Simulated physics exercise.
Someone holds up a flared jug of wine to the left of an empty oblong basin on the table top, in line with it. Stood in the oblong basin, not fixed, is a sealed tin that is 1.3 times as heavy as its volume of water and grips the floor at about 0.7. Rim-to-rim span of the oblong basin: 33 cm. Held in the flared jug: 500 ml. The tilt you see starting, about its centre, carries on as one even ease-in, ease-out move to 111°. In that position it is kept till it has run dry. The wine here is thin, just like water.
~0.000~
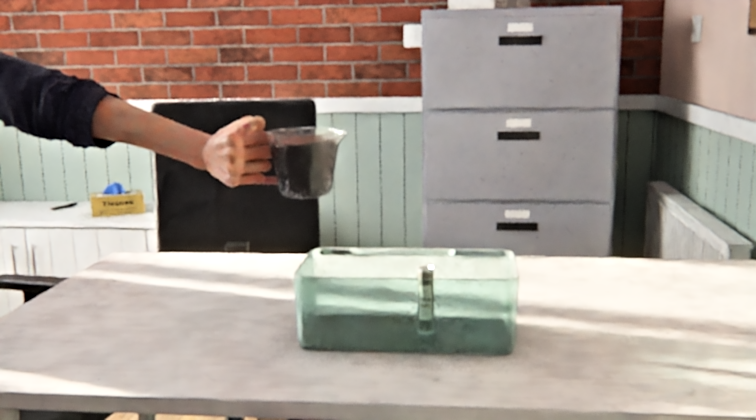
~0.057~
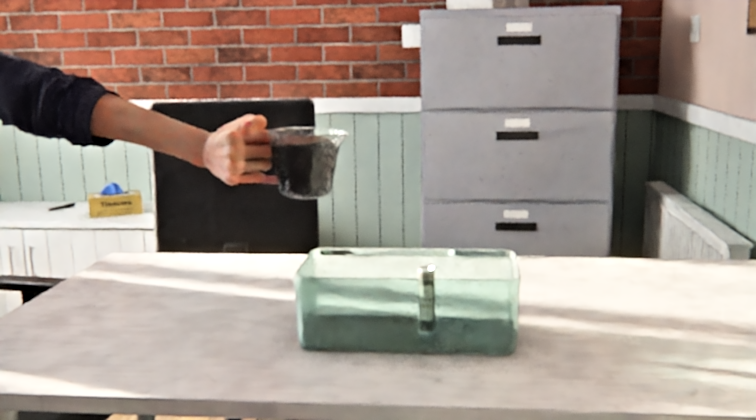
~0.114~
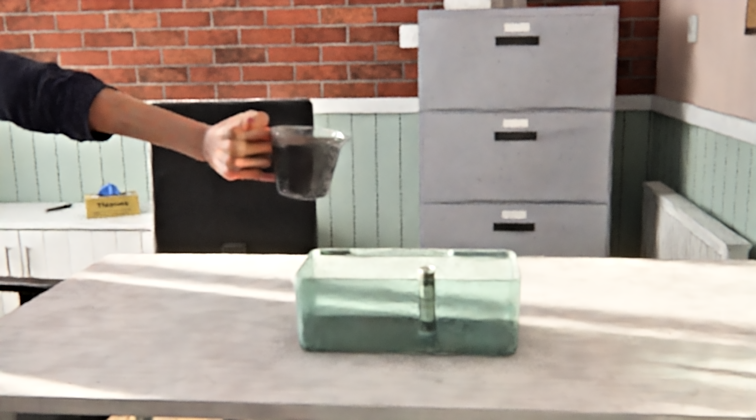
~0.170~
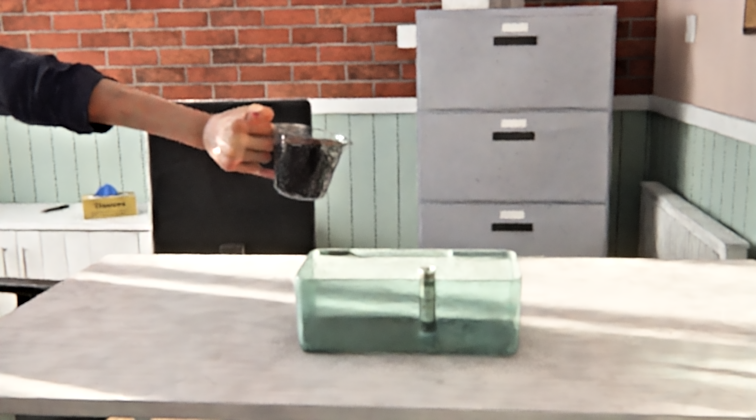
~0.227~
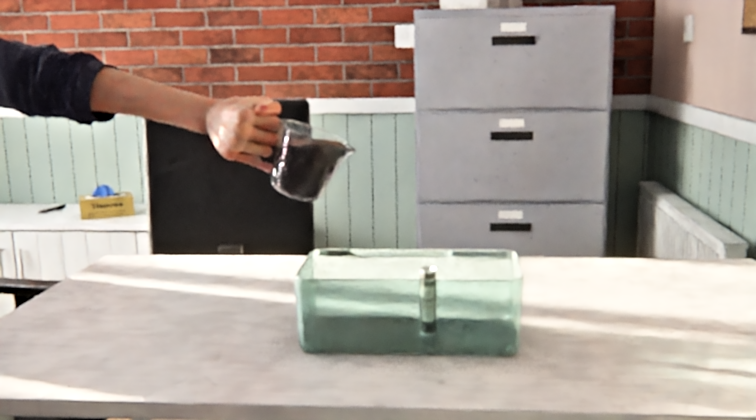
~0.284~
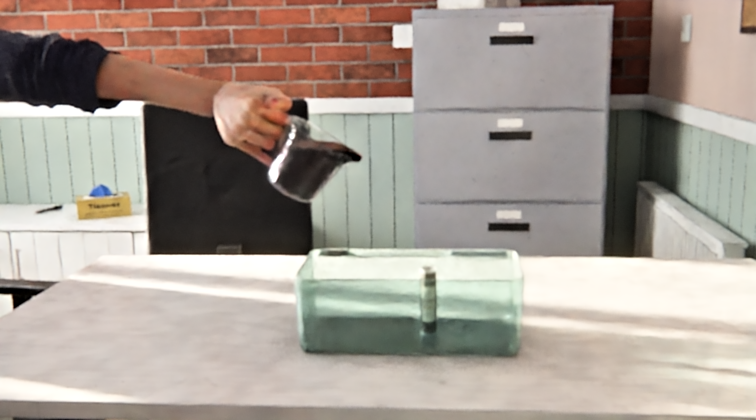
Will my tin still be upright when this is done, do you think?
It is left standing.
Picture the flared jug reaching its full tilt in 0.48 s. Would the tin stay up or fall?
The tin stays balanced.
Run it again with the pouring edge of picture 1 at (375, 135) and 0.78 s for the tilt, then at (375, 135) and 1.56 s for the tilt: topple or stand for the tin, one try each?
First it tips over; then it tips over.
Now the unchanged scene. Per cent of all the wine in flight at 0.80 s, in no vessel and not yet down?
Near 7 percent.
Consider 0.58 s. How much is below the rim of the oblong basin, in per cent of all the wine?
I'd put it near 30 percent.
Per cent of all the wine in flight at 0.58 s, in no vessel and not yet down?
Near 34 per cent at that time.
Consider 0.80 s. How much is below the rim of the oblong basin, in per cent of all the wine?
My estimate is about 90 percent.
Then, 0.58 s in, the tilt is 94° and 37 per cent is still to pour; the tin stands where it began.
Then, 0.80 s in, the tilt is 111° and 2 per cent is still to pour; the tin stands where it began.
Then, 1.03 s in, the tilt is 111° and 0 per cent is still to pour; the tin stands where it began.
Then, 1.28 s in, the tilt is 111° and 0 per cent is still to pour; the tin stands where it began.
Finally, the tin stands where it began.
